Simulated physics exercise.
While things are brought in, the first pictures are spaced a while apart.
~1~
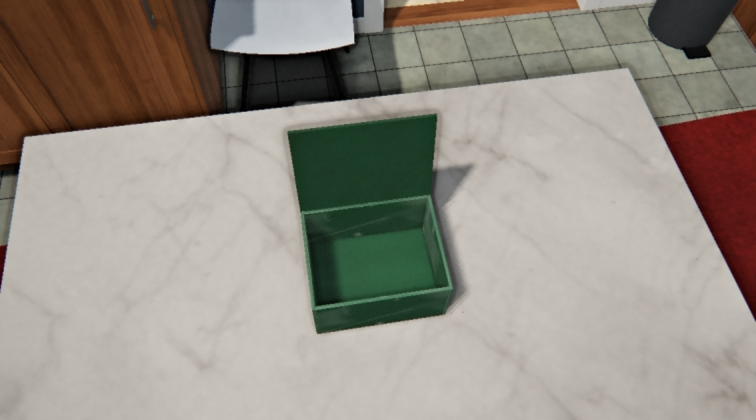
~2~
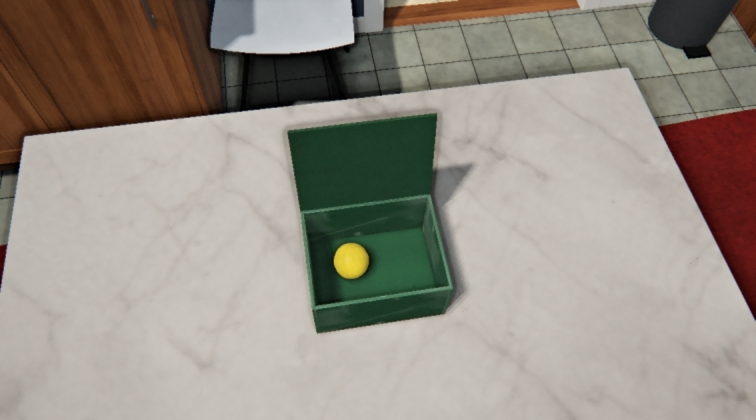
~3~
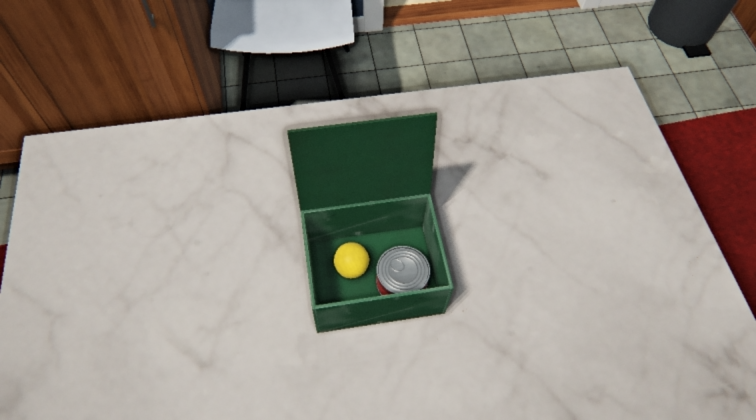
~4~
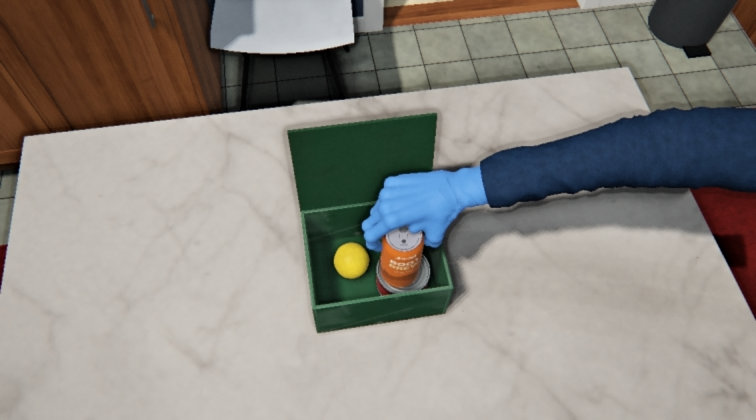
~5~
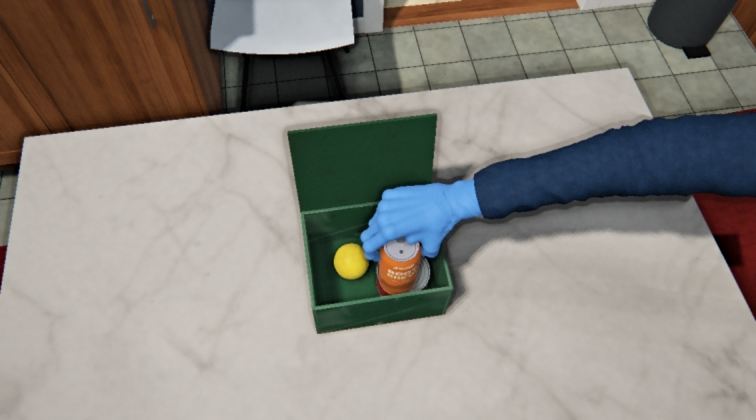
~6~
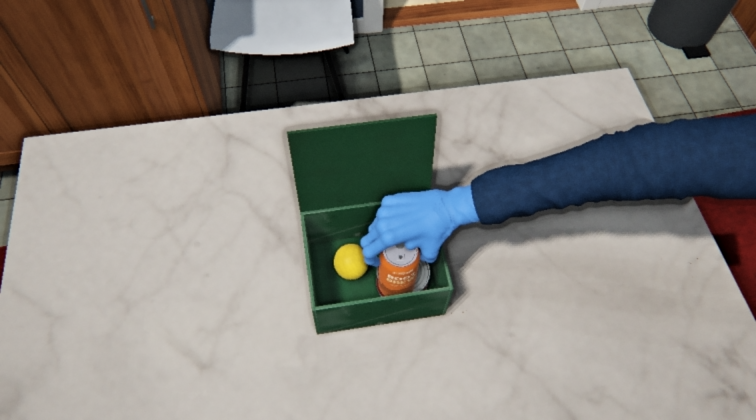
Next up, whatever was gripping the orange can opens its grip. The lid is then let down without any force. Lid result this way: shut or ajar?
The lid will stay lifted.
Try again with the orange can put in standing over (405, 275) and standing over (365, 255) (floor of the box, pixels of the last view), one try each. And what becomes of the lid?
On the first try the lid remains open; on the second it comes fully down.
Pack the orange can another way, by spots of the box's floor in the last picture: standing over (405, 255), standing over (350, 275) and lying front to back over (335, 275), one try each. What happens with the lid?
First, it stays ajar; second, it will not close; third, it sits on the rim.
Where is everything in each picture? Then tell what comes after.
In the first picture, the last thing is not in view yet.
In the second picture, the last thing is not in view yet.
In the third picture, the last thing is not in view yet; red tub (403, 276).
In the fourth picture, still above its spot; orange can (401, 255).
In the fifth picture, still above its spot; orange can (399, 264).
In the sixth picture, put in, still held; orange can (398, 269).
Then, 1.20 s later than the last frame, lid starting down.
Then, 1.60 s later than the last frame, lid 59° above the rim.
Then, 2.70 s later than the last frame, lid 36° above the rim.
When it is over, lid 36° above the rim; all 3 as before. End places, in pixels of the last picture, orange can near (398, 270).
